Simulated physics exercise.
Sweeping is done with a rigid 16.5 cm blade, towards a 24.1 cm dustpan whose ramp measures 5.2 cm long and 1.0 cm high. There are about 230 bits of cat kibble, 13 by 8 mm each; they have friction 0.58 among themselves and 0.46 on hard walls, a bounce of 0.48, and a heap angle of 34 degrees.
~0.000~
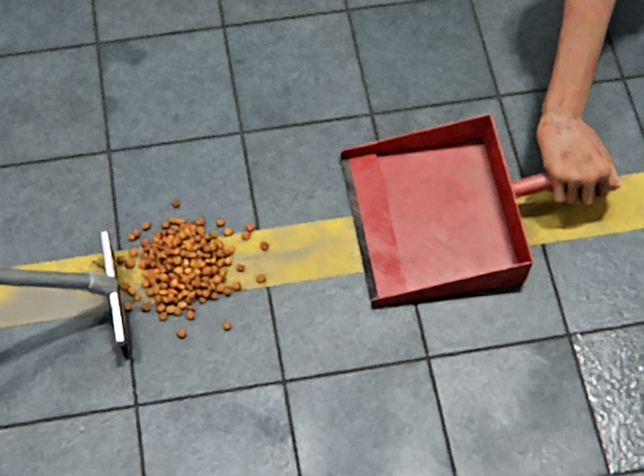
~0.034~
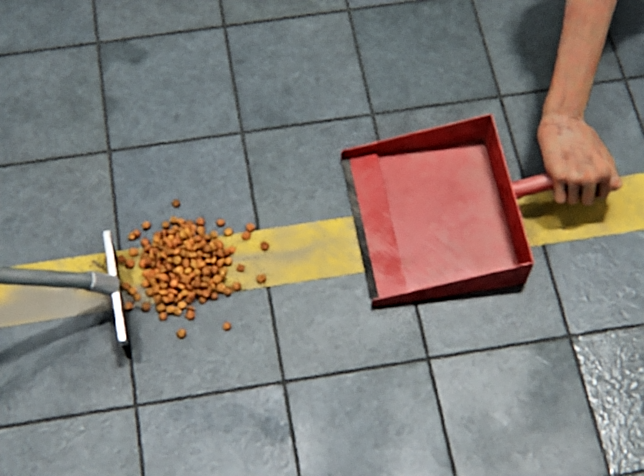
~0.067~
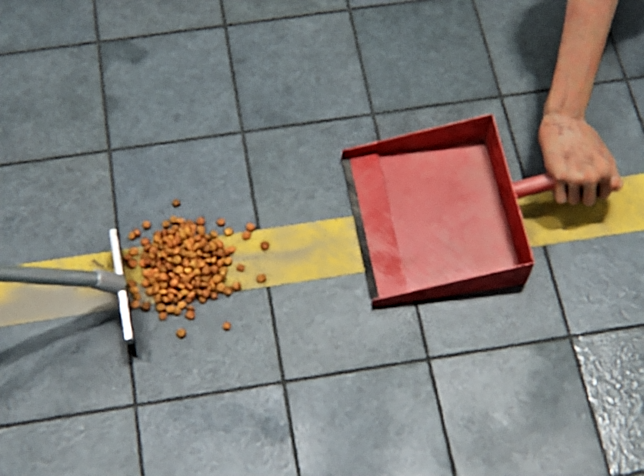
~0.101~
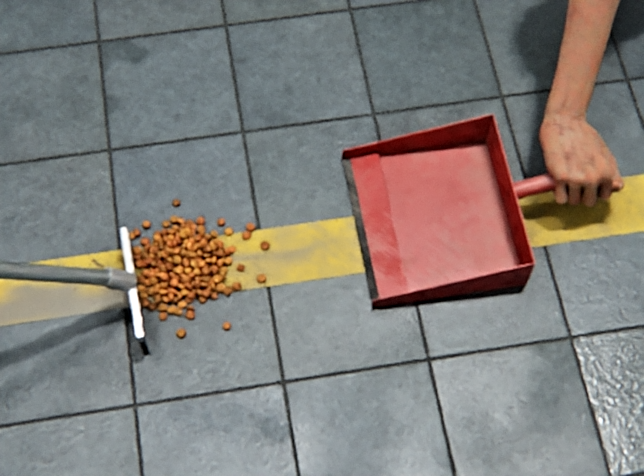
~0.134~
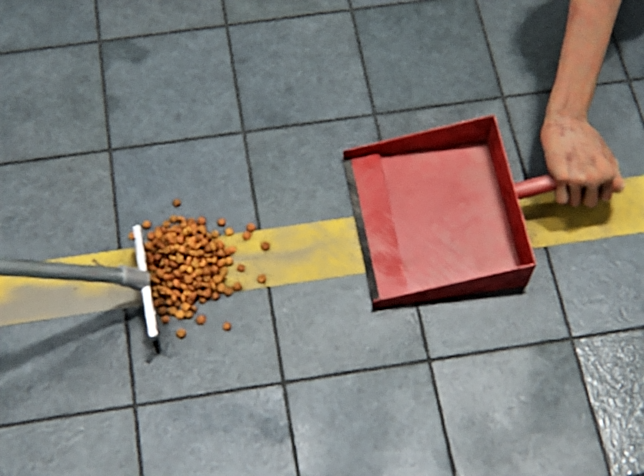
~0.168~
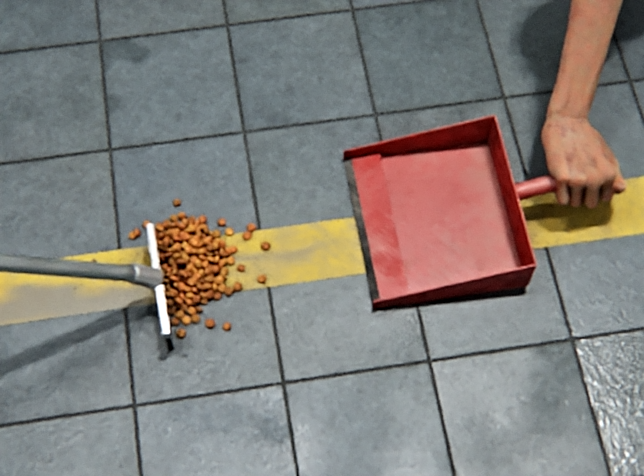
A bare arm reaches in from the upper right, its hand holding the handle of a red dustpan on grey floor tiles crossed by a yellow stripe, seen from above at an angle. Left of the pan sits a heap of orange-brown kibble, beside a thin white-edged blade on a grey pole. The blade slides a short way right into the heap, pushing its left side, while the hand, pan and camera stay still.
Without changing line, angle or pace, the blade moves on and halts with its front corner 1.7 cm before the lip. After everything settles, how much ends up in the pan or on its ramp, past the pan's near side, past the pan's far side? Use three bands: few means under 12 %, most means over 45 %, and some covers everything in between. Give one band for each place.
Pan: Some, near side: Few, far side: Few.
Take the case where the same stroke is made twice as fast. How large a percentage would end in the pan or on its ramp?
Roughly 45 in a hundred.
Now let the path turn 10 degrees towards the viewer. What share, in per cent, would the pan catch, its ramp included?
20 %.
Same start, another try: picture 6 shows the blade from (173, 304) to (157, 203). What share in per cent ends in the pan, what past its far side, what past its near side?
You'd see pan at 25, far at 30 and near at 0.
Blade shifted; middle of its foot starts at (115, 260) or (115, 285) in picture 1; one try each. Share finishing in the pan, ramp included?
I'd put it near 50 per cent for the first and near 55 per cent for the second.
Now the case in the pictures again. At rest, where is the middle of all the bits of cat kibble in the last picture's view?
Somewhere near (354, 227) in the last picture.
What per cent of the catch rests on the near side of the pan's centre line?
Roughly 80 per cent.
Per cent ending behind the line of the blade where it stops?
Roughly 35 in a hundred.
After 0.42 s, middle of the blade 15 cm from the lip; 0 % over the lip, far side 0 %, near side 5 %.
Then, at 0.58 s, middle of the blade 7 cm from the lip; 0 % over the lip, far side 0 %, near side 5 %.
Then, at 0.87 s, middle of the blade 2 cm from the lip; 40 % over the lip, far side 0 %, near side 5 %.
In the end, at 1.4 s, pan 40 %, near side 5 %, far side 0 %, in front of the lip or behind the blade 55 %.
